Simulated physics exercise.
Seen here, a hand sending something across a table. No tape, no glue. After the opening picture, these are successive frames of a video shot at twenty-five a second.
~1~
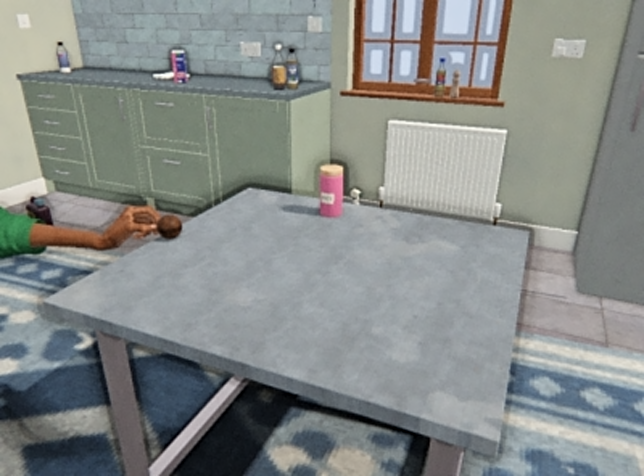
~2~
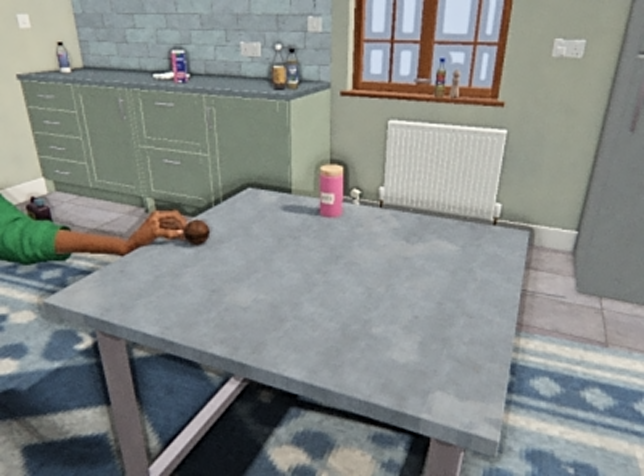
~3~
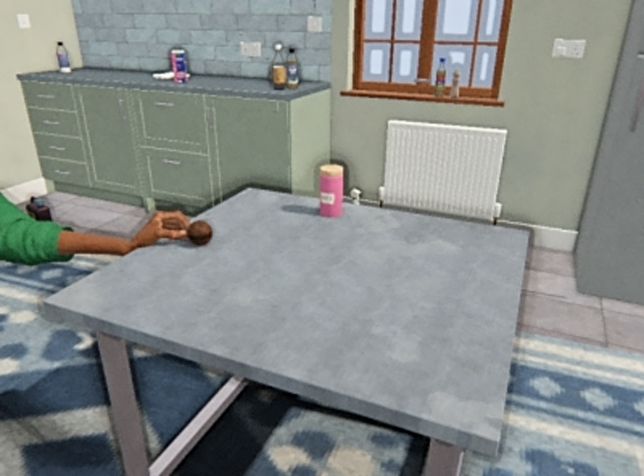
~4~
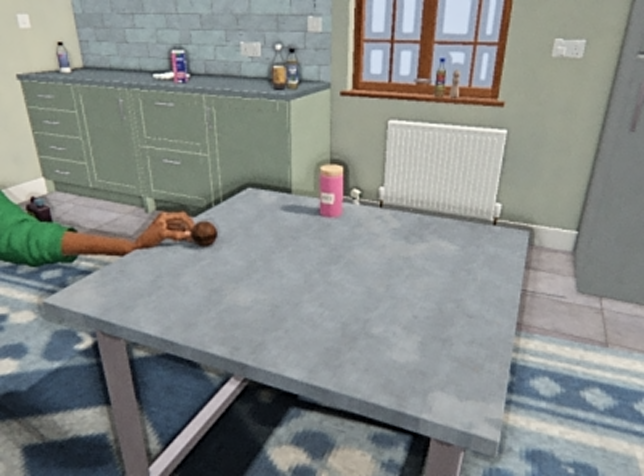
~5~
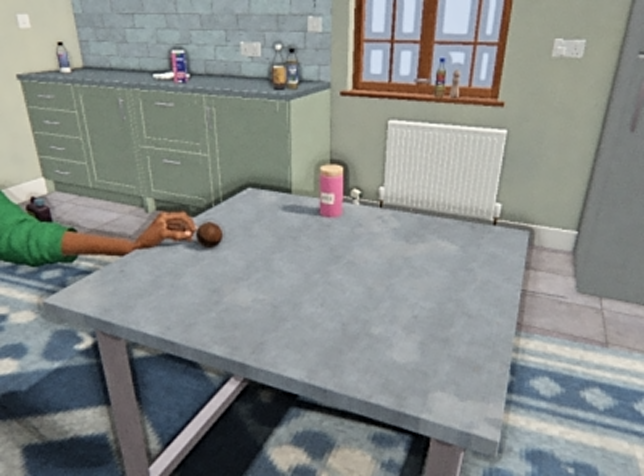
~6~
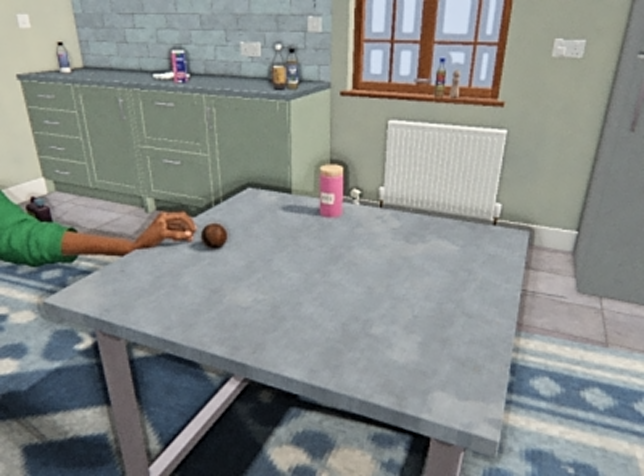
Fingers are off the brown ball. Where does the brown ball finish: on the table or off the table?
The brown ball stays on the table.
Then, 0.10 s after the last picture, brown ball rolled about its own width near (226, 239).
Then, 0.30 s after the last picture, brown ball rolled well along near (246, 243).
Then, 0.50 s after the last picture, brown ball rolled well along near (261, 246).
Then, 0.70 s after the last picture, brown ball rolled well along near (272, 248).
At rest, moved from the start, brown ball. Seen from the same camera at the end, brown ball near (279, 249).
